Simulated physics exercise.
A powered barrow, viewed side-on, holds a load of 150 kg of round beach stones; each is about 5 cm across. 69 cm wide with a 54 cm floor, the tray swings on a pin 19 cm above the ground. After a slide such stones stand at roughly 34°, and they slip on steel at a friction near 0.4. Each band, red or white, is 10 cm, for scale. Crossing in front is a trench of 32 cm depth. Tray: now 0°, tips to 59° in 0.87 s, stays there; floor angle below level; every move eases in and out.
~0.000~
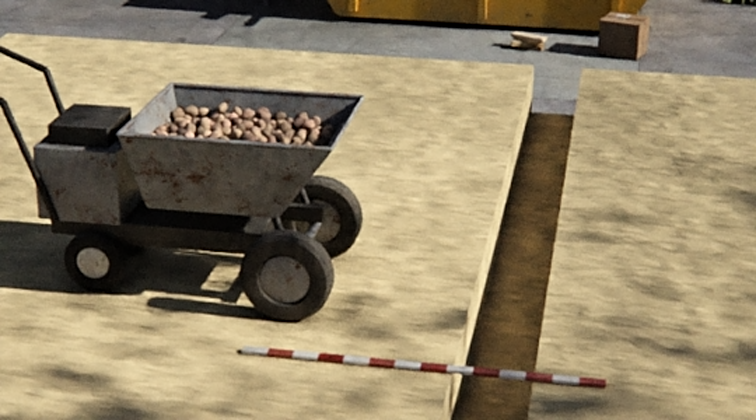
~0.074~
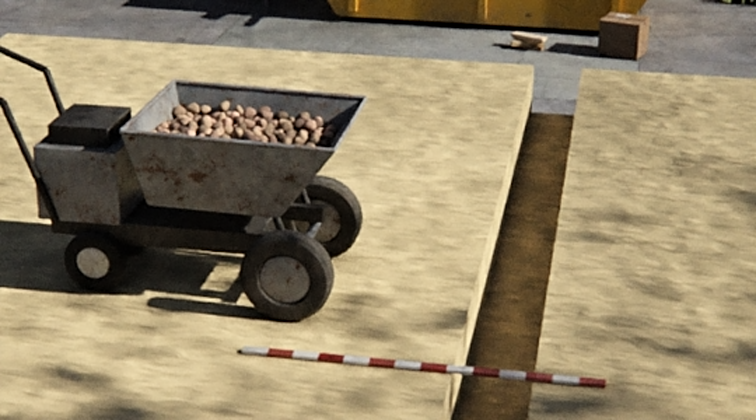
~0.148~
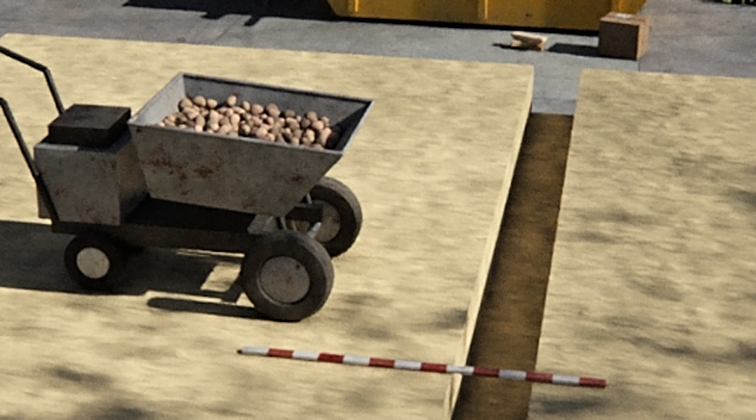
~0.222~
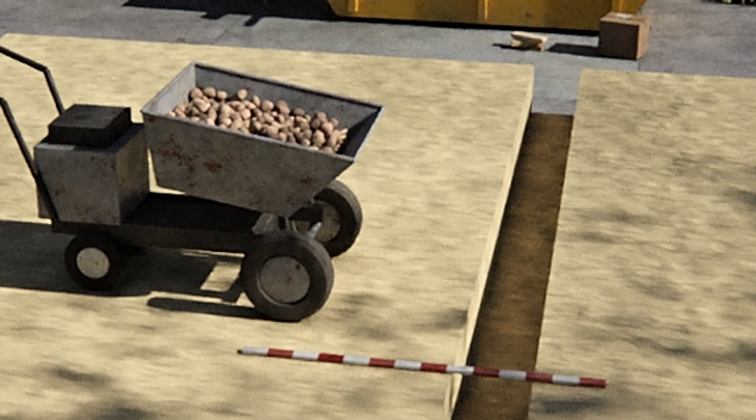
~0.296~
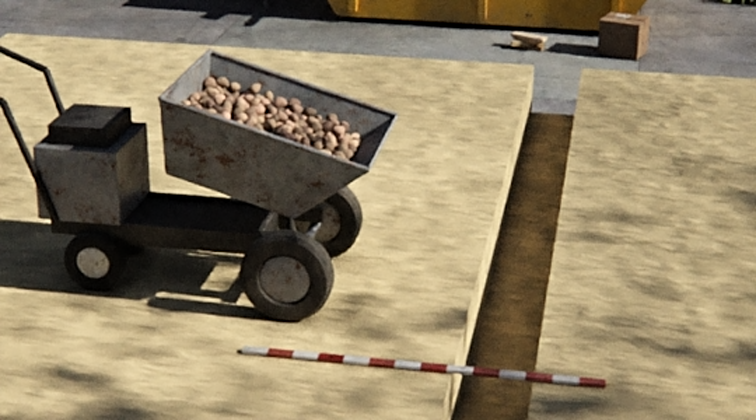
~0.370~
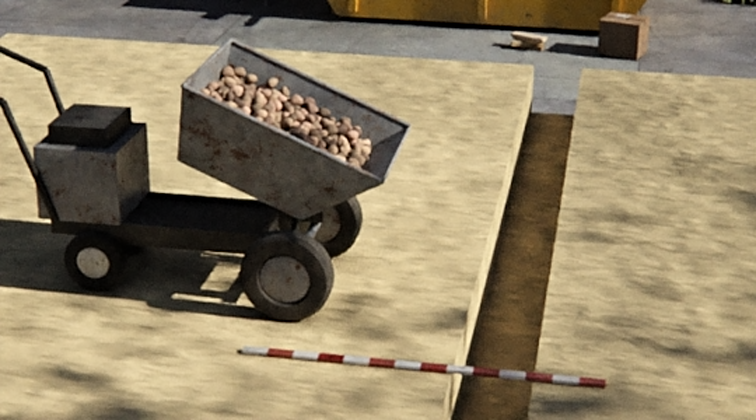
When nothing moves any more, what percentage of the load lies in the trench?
62 %.
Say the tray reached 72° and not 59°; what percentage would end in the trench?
It would be near 95 per cent.
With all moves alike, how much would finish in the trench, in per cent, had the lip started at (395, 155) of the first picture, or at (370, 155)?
About 35 per cent from the first spot, about 50 from the second.
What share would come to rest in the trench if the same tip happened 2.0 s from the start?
Around 65 per cent would end in the trench.
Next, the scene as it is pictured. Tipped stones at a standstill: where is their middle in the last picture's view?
Somewhere around (503, 351) in the last picture.
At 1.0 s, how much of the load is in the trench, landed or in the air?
Around 5 per cent of it.
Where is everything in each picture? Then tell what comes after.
In the first picture, the tray is at 0°, its lip at (331, 150); the top of the load is at (227, 122).
In the second picture, the tray is at 1°, its lip at (334, 151); the top of the load is at (226, 121); the stones move at 0.3 m/s on average.
The third picture shows lip at (342, 155), floor tilted 5°, highest stones at (219, 116); the stones move at 0.5 m/s on average.
In the fourth picture, the tray is at 10°, its lip at (354, 161); the top of the load is at (213, 106); the stones move at 0.7 m/s on average.
In the fifth picture, the tray is at 16°, its lip at (369, 170); the top of the load is at (216, 96); the stones move at 0.8 m/s on average.
In the sixth picture, the tray is at 23°, its lip at (383, 182); the top of the load is at (231, 85); the stones move at 0.9 m/s on average.
After 0.6 s the floor is at 50°; 100 % in the tray; the foremost stones are at (403, 213).
After 1.0 s the floor is at 59°; 87 % in the tray, 5 % short of the trench, 7 % in the trench; the foremost stones are at (505, 278).
After 1.3 s the floor is at 59°; 51 % in the tray, 7 % short of the trench, 38 % in the trench, 4 % past the trench; the foremost stones are at (620, 301).
After 3.3 s the floor is at 59°; 25 % in the tray, 8 % short of the trench, 62 % in the trench, 5 % past the trench; the foremost stones are at (734, 310).
